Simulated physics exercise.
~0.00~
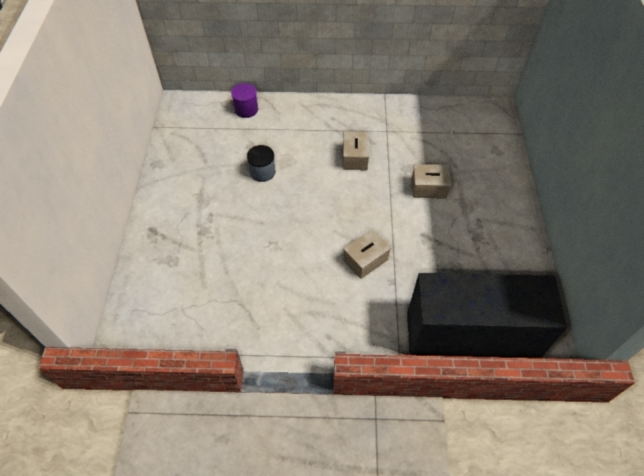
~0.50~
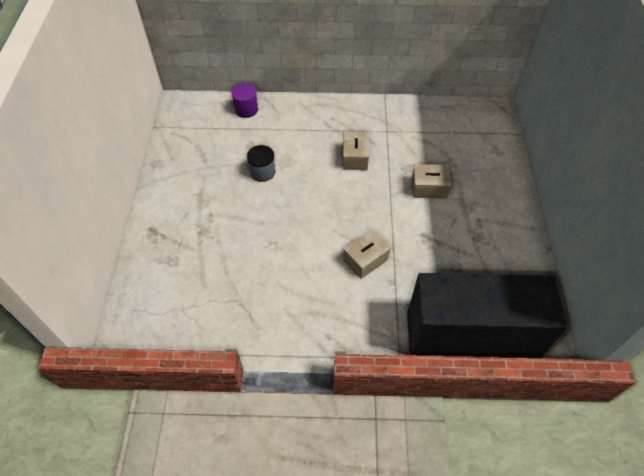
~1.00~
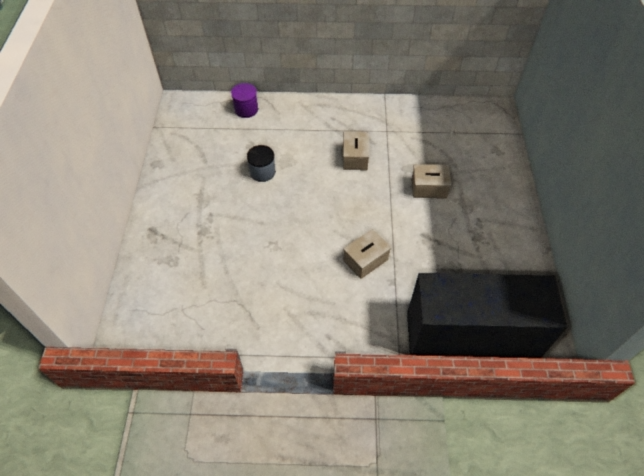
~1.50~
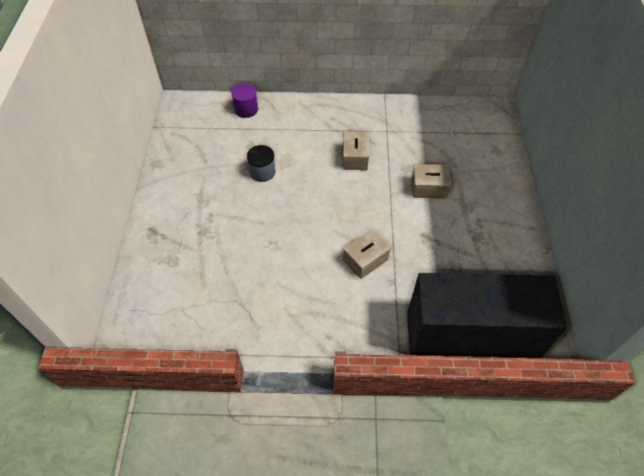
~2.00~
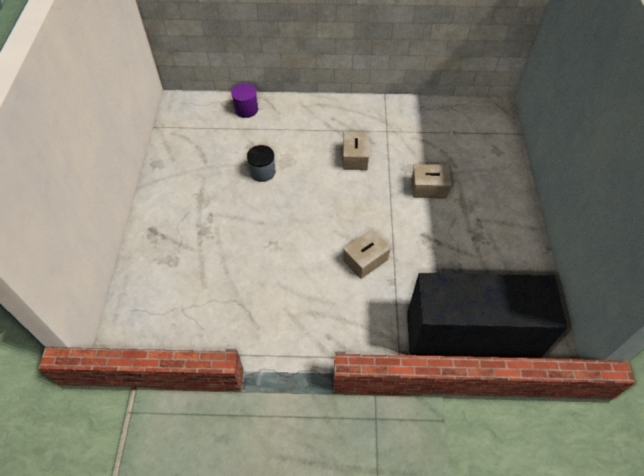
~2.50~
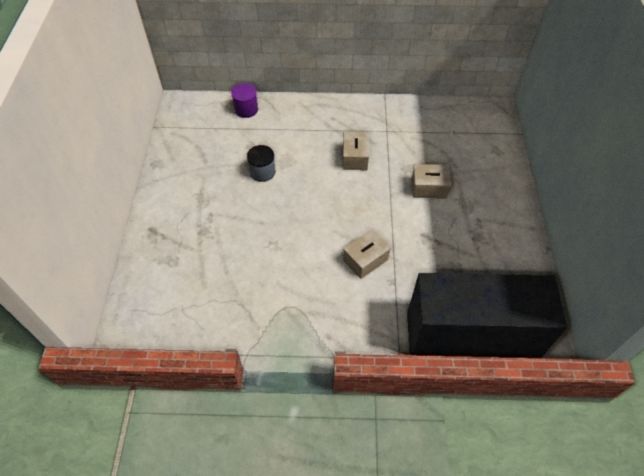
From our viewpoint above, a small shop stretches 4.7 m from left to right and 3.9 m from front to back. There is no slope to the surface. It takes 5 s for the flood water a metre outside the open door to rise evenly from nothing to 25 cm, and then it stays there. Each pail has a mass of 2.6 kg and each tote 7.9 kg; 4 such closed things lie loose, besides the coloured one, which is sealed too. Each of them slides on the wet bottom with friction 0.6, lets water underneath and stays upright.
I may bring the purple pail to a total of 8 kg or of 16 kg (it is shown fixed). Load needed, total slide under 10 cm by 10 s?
Just the heavier choice passes.
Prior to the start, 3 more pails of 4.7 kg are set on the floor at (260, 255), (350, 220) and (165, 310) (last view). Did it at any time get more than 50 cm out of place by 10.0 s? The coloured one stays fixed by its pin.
Above the mark, above the mark, below the mark.
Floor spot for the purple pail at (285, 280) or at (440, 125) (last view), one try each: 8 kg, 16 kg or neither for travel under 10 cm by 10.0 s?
For the first start you need the heavier one; for the second the lighter one suffices.
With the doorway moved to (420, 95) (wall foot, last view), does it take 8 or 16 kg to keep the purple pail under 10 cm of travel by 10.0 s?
Well, then the lesser option suffices.
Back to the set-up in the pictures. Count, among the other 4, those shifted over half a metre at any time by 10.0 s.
All told, that gives 2.
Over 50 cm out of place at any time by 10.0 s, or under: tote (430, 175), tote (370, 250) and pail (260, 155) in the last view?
Well, that's below half a metre, beyond half a metre, and beyond half a metre.
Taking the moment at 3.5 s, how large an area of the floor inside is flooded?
About 2.5 m2.
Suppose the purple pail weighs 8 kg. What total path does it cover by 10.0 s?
Around 50 cm in total.
After 3.5 s the purple pail would be 0 cm from its start with 8 kg and 0 cm from its start with 16 kg; 0 cm of water round it then.
After 4.5 s the purple pail would be 0 cm from its start with 8 kg and 0 cm from its start with 16 kg; 0 cm of water round it then.
After 7.0 s the purple pail would be 0 cm from its start with 8 kg and 0 cm from its start with 16 kg; 6 cm of water round it then.
After 10.0 s the purple pail would be 33 cm from its start with 8 kg and 0 cm from its start with 16 kg; 10 cm of water round it then.
